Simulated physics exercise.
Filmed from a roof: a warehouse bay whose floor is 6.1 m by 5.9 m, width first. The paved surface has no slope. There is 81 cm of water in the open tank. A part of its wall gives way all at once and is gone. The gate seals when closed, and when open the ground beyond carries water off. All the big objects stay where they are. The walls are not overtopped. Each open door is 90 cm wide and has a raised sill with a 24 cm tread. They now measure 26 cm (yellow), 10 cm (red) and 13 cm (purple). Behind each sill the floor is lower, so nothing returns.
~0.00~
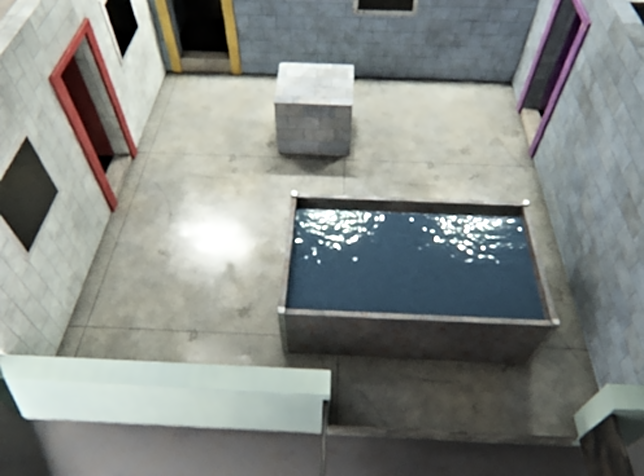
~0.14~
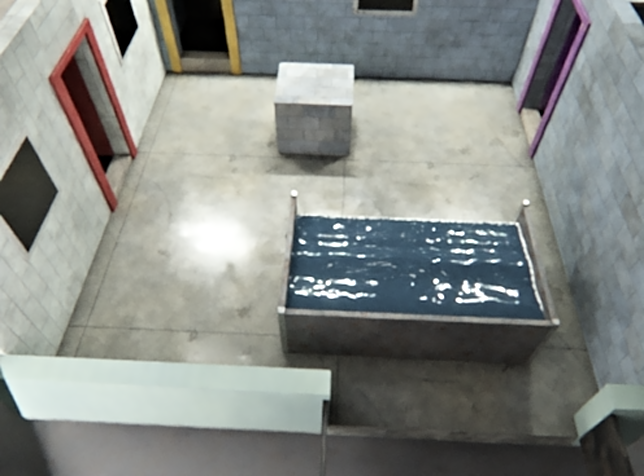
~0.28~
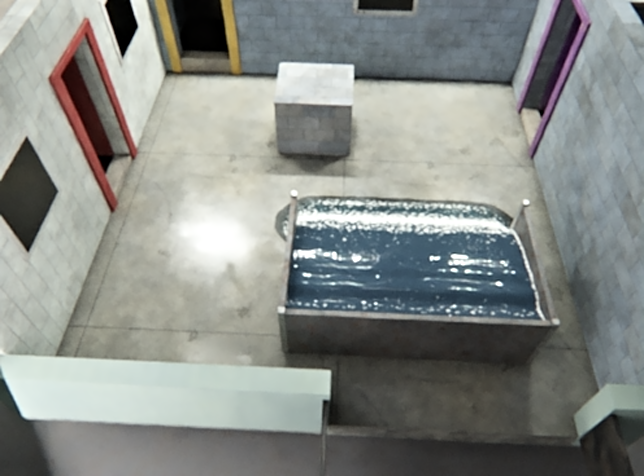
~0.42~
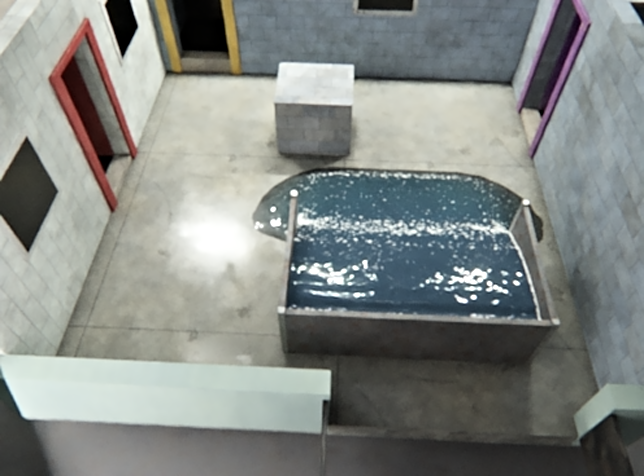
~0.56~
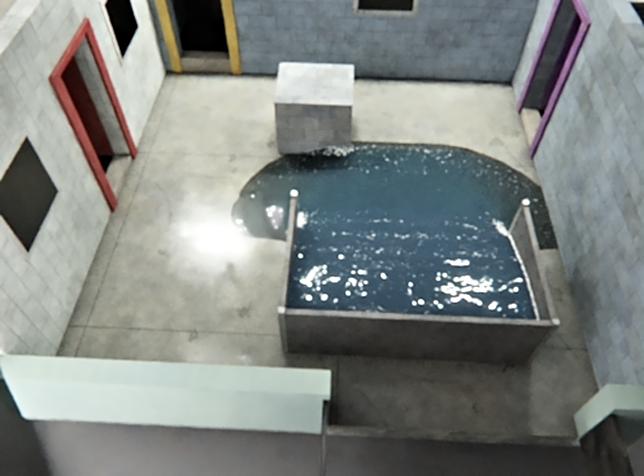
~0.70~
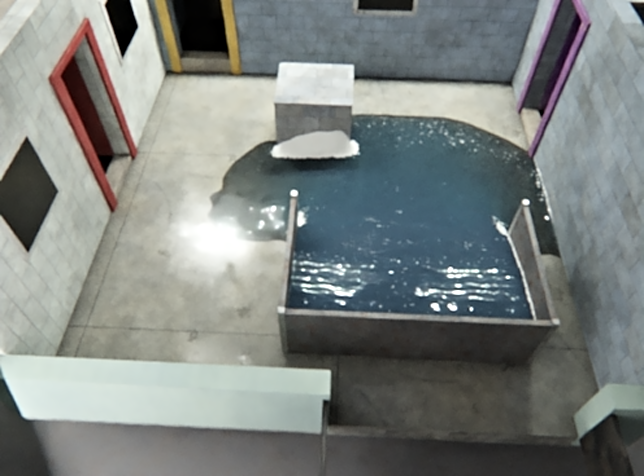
Dark blue water ripples in an open rectangular tank, then pours out through its far side once that wall vanishes, in a grey, concrete-floored bay seen from above by a still camera. A pale block stands beyond the tank, with a red doorway on the left, a yellow one at the back and a purple one at right. The sheet fans outward across the floor, spreading left and right, and laps around the block's base.
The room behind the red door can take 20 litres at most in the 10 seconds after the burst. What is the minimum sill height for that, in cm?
Some 13.5 cm above the ground.
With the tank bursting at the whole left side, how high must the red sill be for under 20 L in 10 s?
Then roughly 21 cm.
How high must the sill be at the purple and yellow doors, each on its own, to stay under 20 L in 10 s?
Roughly 25 cm at purple and 16 cm at yellow.
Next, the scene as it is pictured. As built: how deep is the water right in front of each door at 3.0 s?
Depths in cm: Yellow 16, red 16, purple 29.
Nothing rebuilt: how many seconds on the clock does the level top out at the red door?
Around 2.6 s.
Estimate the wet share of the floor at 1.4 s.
Some 45 per cent of it.
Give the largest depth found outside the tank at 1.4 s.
Up to some 52 cm.
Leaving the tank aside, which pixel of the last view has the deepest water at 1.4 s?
Around (400, 82).
After 1.4 s water covers 45 % of the floor, deepest (52 cm) near (400, 82); it has not reached the red door.
After 3.0 s water covers 70 % of the floor, deepest (34 cm) near (156, 100); 16 cm at the red door, 24 litres in over its 10 cm sill.
After 10.0 s water covers 95 % of the floor, deepest (14 cm) near (113, 245); 8 cm at the red door, 53 litres in over its 10 cm sill.
At the red door as built, the water arrived by 2.0 s and peaked near 19 cm at 2.6 s.
With a sill of 10.5 cm, 46 litres would have come in within the 10 s; with 16.5 cm, 6 litres. So under 20 litres takes about 13.5 cm.
